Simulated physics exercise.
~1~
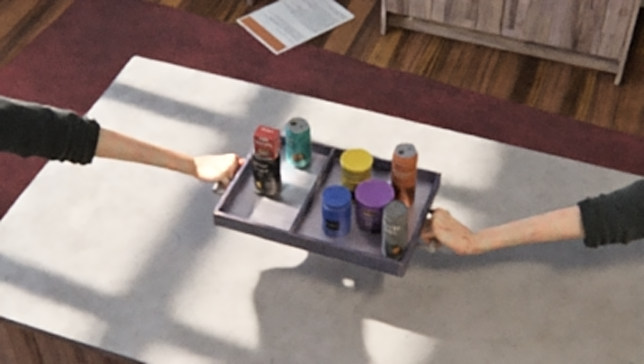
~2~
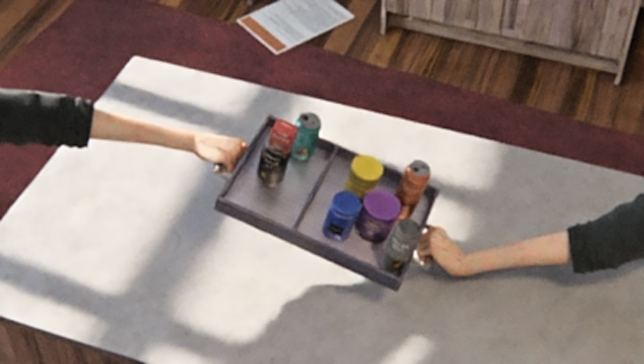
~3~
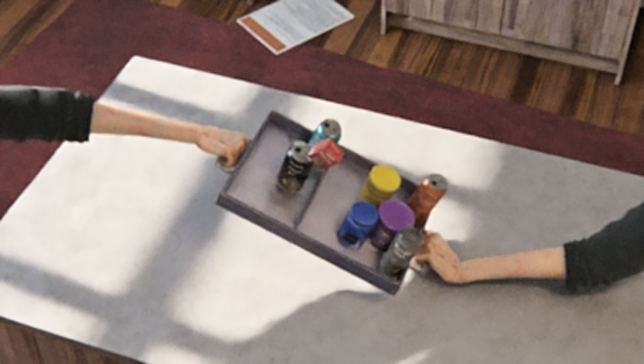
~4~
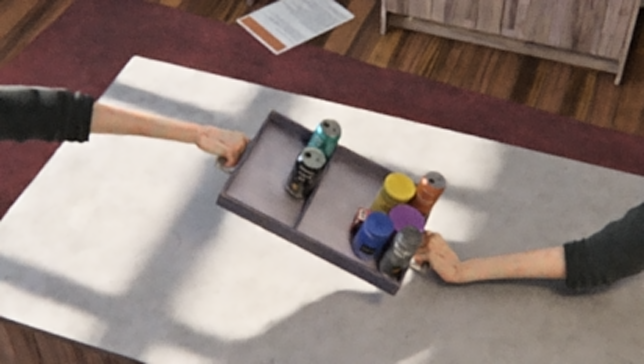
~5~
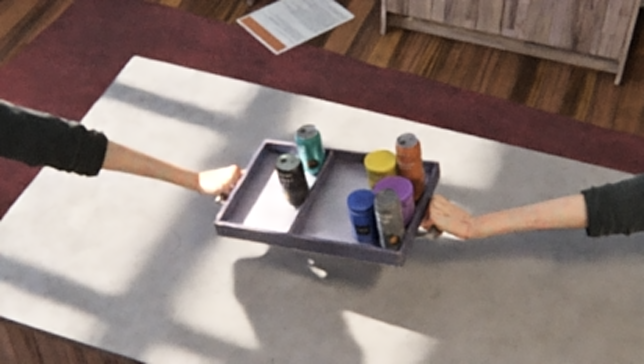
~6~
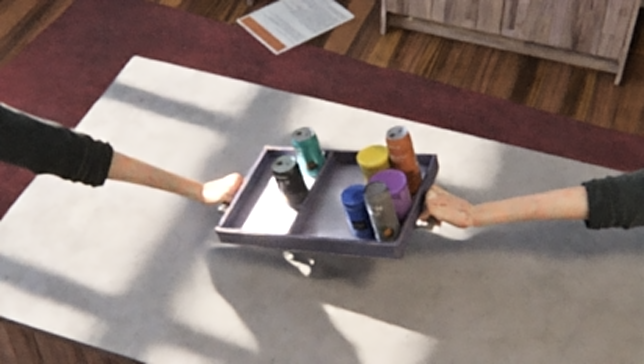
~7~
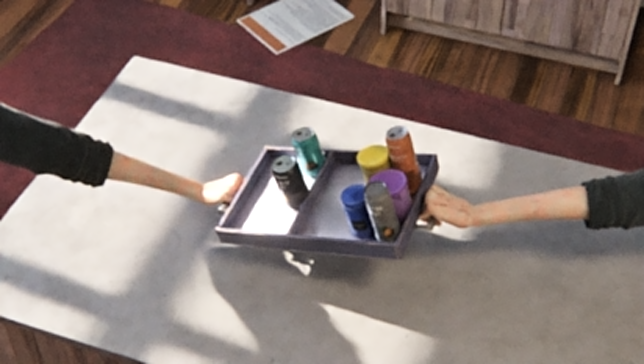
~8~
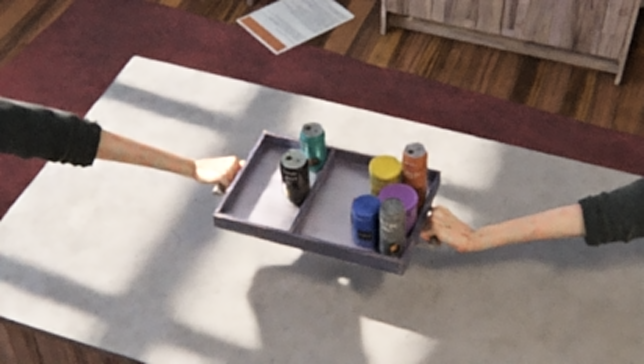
Two hands held a tray of cans and jars above a table and tipped it right, making the small red packet topple and several items slide, then tilted it left and leveled it, with the packet gone from view.
